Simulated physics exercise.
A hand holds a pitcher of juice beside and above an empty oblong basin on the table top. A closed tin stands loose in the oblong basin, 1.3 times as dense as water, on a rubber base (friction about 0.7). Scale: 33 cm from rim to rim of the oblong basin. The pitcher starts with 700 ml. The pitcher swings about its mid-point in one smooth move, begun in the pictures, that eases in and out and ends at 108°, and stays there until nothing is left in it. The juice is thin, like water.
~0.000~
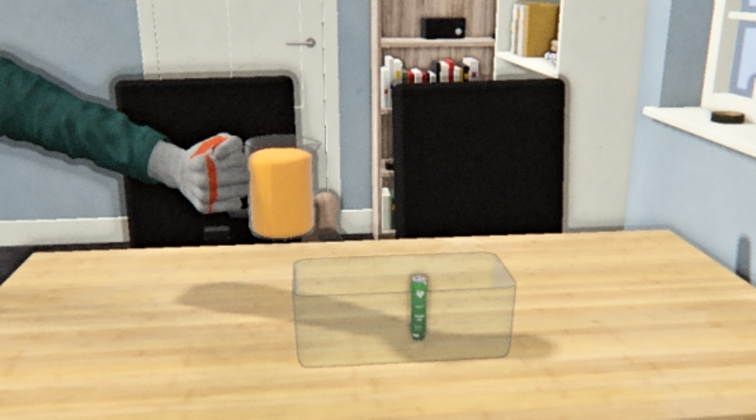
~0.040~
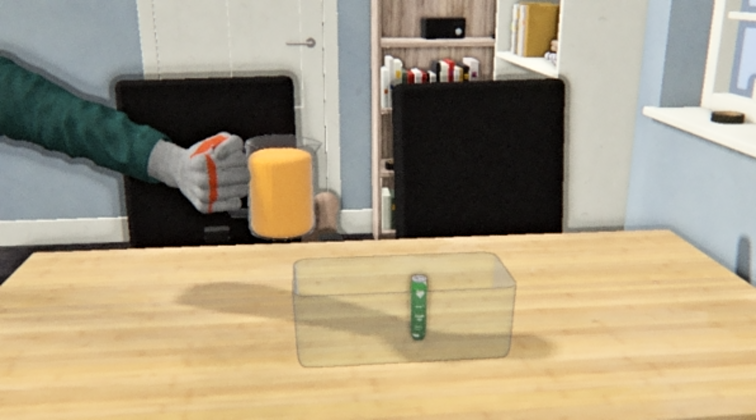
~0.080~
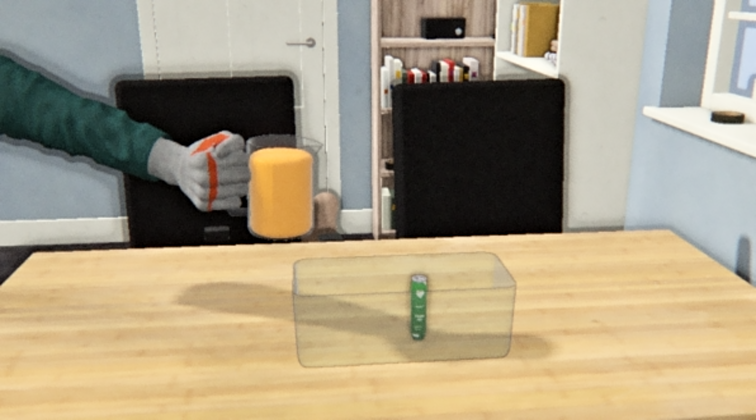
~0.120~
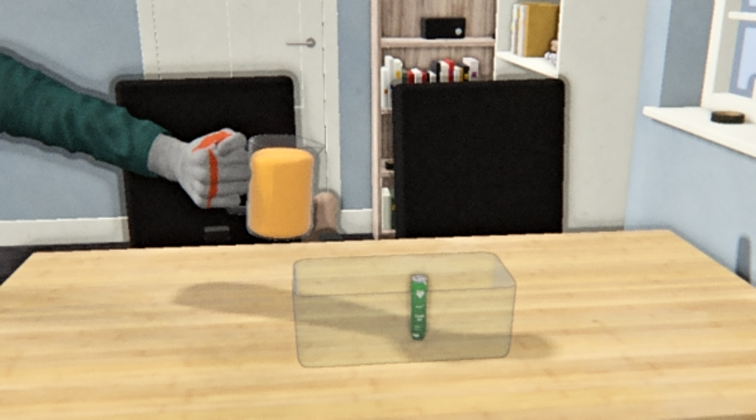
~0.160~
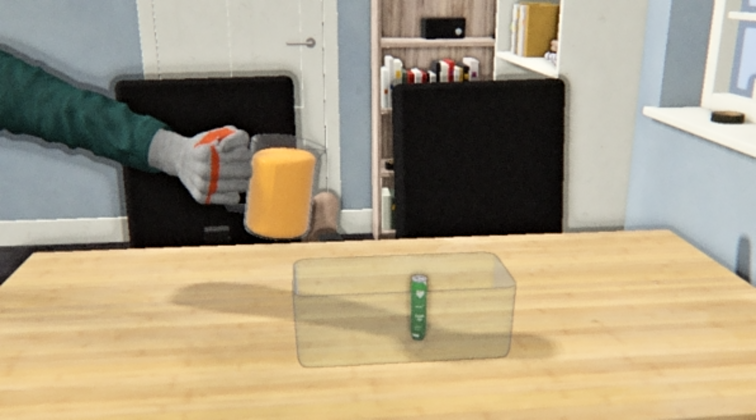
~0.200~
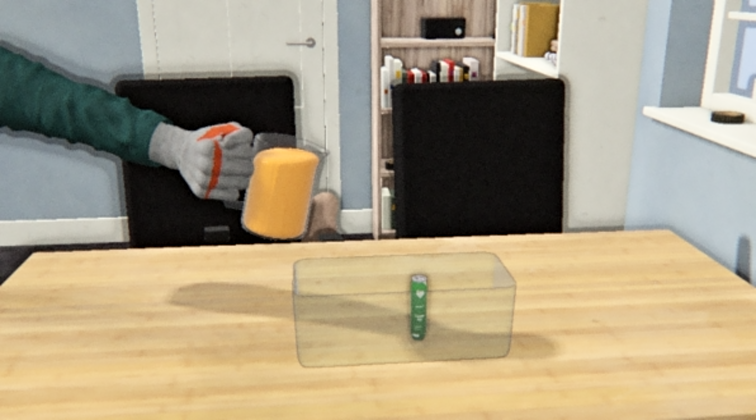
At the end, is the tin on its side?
The tin remains upright.
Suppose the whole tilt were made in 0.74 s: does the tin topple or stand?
The tin remains upright.
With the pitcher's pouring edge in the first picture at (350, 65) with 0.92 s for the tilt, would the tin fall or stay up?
Then it falls.
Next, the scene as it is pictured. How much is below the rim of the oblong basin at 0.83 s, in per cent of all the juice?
About 44 per cent.
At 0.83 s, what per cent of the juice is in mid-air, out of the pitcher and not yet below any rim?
Near 22 in a hundred.
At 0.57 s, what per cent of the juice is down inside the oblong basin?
Some 3 per cent.
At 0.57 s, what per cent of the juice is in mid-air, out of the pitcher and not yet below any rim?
Near 14 in a hundred.
Then, 0.57 s in, the tilt is 73° and 84 per cent is still to pour; the tin stands where it began.
Then, 0.83 s in, the tilt is 106° and 33 per cent is still to pour; the tin stands where it began.
Then, 1.12 s in, the tilt is 108° and 4 per cent is still to pour; the tin stands where it began.
Then, 1.42 s in, the tilt is 108° and 0 per cent is still to pour; the tin stands where it began.
Finally, the tin stands where it began.
